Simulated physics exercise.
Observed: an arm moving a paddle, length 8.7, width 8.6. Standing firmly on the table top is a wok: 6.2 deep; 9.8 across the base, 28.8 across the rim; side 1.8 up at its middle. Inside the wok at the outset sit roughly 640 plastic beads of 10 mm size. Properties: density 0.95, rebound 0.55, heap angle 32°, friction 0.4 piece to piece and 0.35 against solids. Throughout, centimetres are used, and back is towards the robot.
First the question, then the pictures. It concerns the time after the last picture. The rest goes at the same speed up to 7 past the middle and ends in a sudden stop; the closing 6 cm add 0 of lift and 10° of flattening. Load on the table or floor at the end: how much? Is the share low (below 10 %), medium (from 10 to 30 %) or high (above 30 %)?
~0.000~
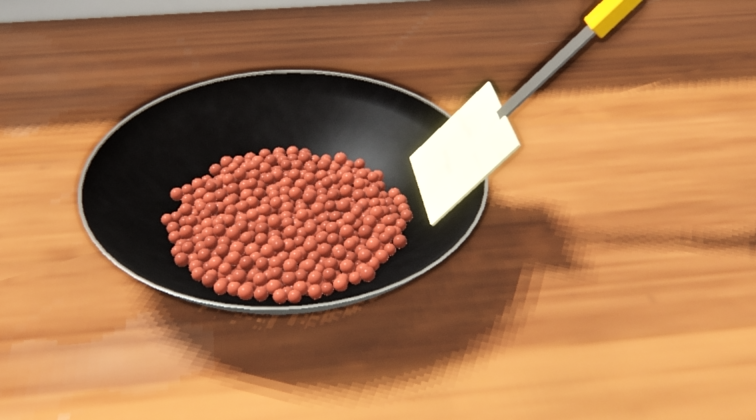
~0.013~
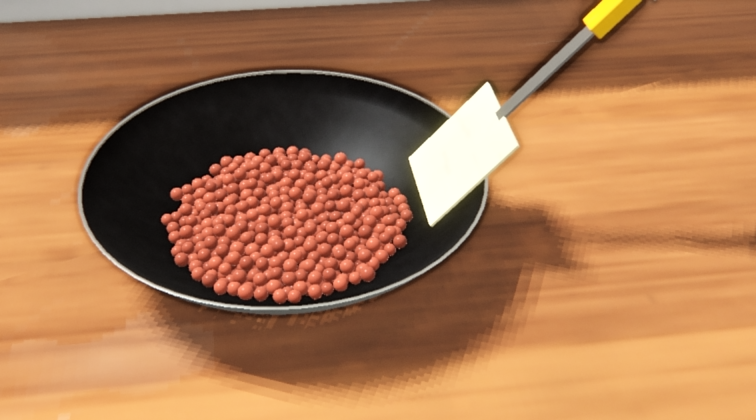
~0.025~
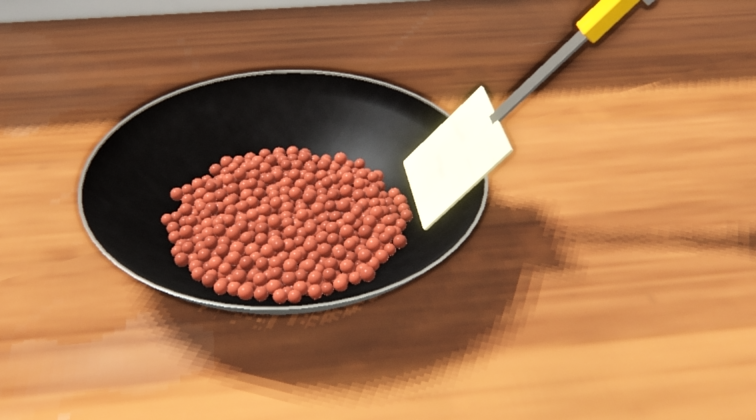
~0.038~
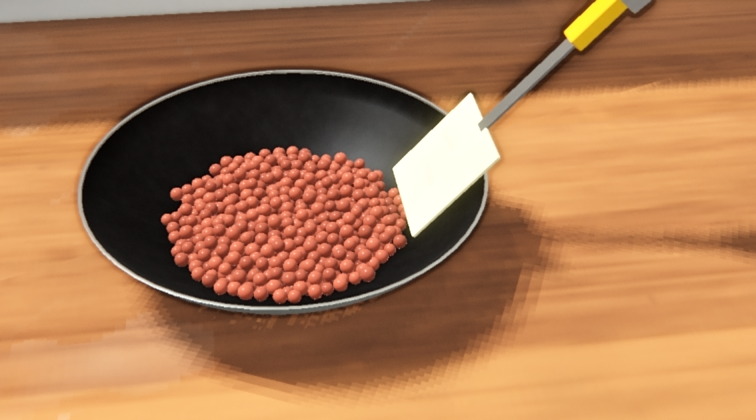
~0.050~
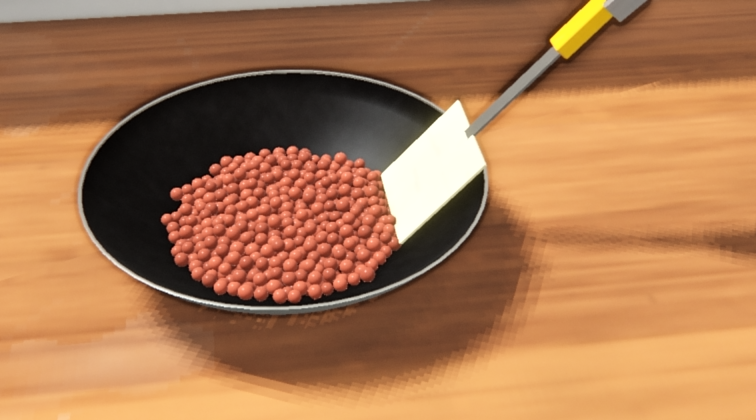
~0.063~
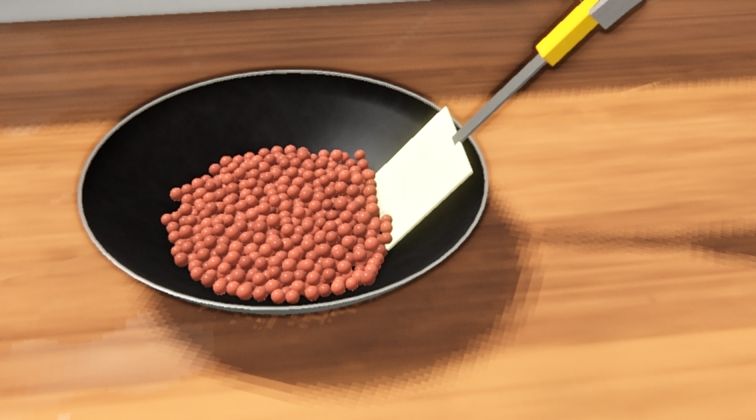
The share is low, below 10 %.
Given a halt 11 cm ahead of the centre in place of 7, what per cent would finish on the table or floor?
In that case some 30 per cent.
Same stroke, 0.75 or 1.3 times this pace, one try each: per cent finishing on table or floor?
Roughly 0 per cent on the first try and 5 per cent on the second.
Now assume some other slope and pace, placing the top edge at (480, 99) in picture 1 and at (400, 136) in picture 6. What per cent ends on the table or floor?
25 %.
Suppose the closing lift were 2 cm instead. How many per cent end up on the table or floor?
Roughly 0 percent of it.
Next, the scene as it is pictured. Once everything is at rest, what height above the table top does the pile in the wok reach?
7.0 cm.
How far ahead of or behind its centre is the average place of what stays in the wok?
Ahead, by around 5.5 cm.
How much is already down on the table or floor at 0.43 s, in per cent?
It comes to some 0 in a hundred.
By 0.13 s, sloping 48°, highest piece 5 above the table; 641 in the wok.
By 0.19 s, sloping 45°, highest piece 6 above the table; 641 in the wok.
By 0.43 s, sloping 38°, highest piece 7 above the table; 630 in the wok, 7 on the table or floor, 4 on the blade or in flight.
By 1.48 s, sloping 38°, highest piece 7 above the table; 630 in the wok, 11 on the table or floor.
Final count, 630 in the wok, 11 on the table or floor. That is 2 % on the table or floor.
